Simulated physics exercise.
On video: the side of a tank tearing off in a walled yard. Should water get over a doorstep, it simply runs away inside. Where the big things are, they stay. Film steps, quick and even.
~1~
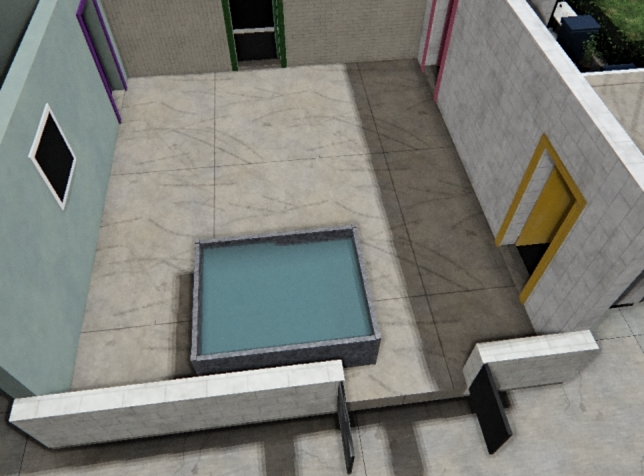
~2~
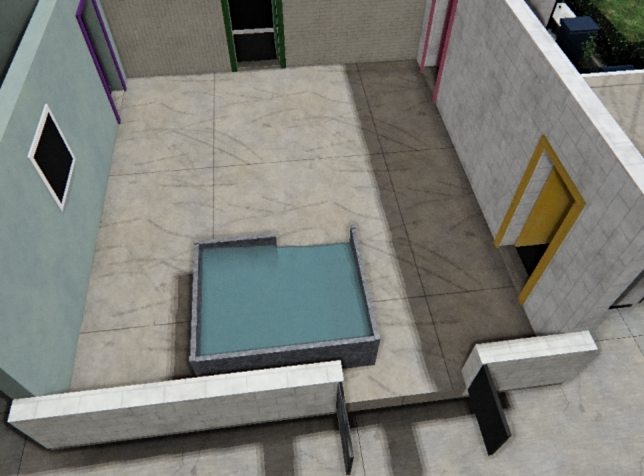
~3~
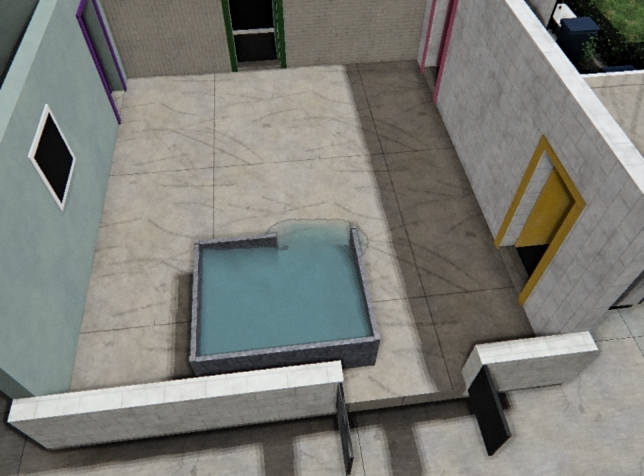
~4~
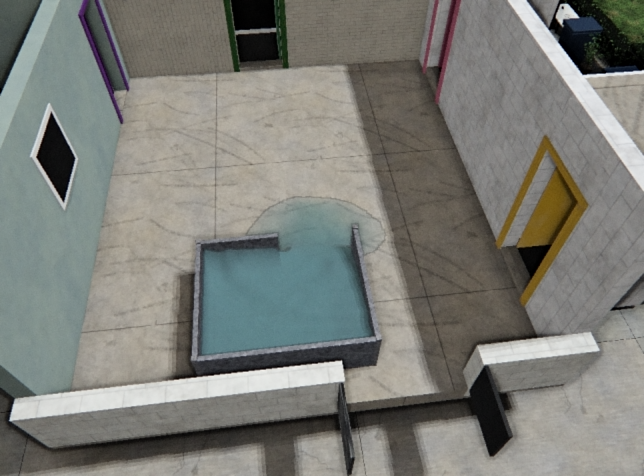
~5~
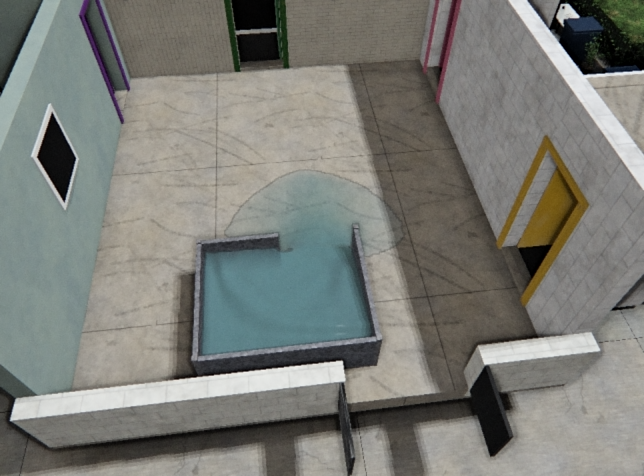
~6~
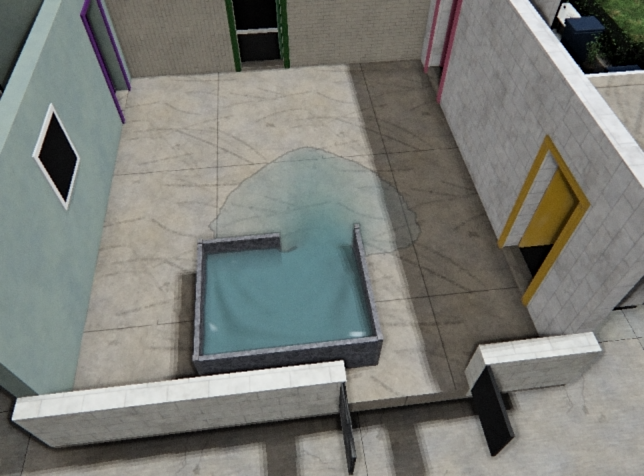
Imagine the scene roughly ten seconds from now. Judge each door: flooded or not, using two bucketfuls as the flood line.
The pink door is not flooded. The yellow door is not flooded. The purple door is flooded. The green door is flooded.
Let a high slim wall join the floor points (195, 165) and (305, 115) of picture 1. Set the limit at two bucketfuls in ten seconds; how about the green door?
Taken separately, green falls below the limit.
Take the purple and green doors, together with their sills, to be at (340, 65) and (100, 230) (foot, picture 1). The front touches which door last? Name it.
That'd be the green-painted one.
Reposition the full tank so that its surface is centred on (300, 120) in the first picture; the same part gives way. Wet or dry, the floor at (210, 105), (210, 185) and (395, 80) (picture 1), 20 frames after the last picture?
In the order asked: Reached by the flood, not reached, reached by the flood.
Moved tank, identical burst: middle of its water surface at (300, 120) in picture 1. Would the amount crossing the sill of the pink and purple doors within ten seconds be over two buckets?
Finding: Pink door goes beyond it; purple door goes beyond it.
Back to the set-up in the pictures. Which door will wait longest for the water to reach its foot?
My answer: The yellow-painted one.
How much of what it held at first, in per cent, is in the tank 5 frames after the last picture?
Estimate: Around 64 per cent.
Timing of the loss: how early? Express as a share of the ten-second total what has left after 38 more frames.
Close to 70 per cent.
A moment on, water covers 35 % of the floor; the pink door not reached, the yellow door not reached, the purple door not reached, the green door not reached.
Next, water covers 55 % of the floor; the pink door wet at the sill, nothing in, the yellow door not reached, the purple door not reached, the green door under two buckets in.
Then, water covers 60 % of the floor; the pink door wet at the sill, nothing in, the yellow door not reached, the purple door wet at the sill, nothing in, the green door over two buckets in.
Later, water covers 60 % of the floor; the pink door under two buckets in, the yellow door wet at the sill, nothing in, the purple door over two buckets in, the green door far over two buckets in.
In the end, water covers 90 % of the floor; the pink door under two buckets in, the yellow door wet at the sill, nothing in, the purple door over two buckets in, the green door far over two buckets in.
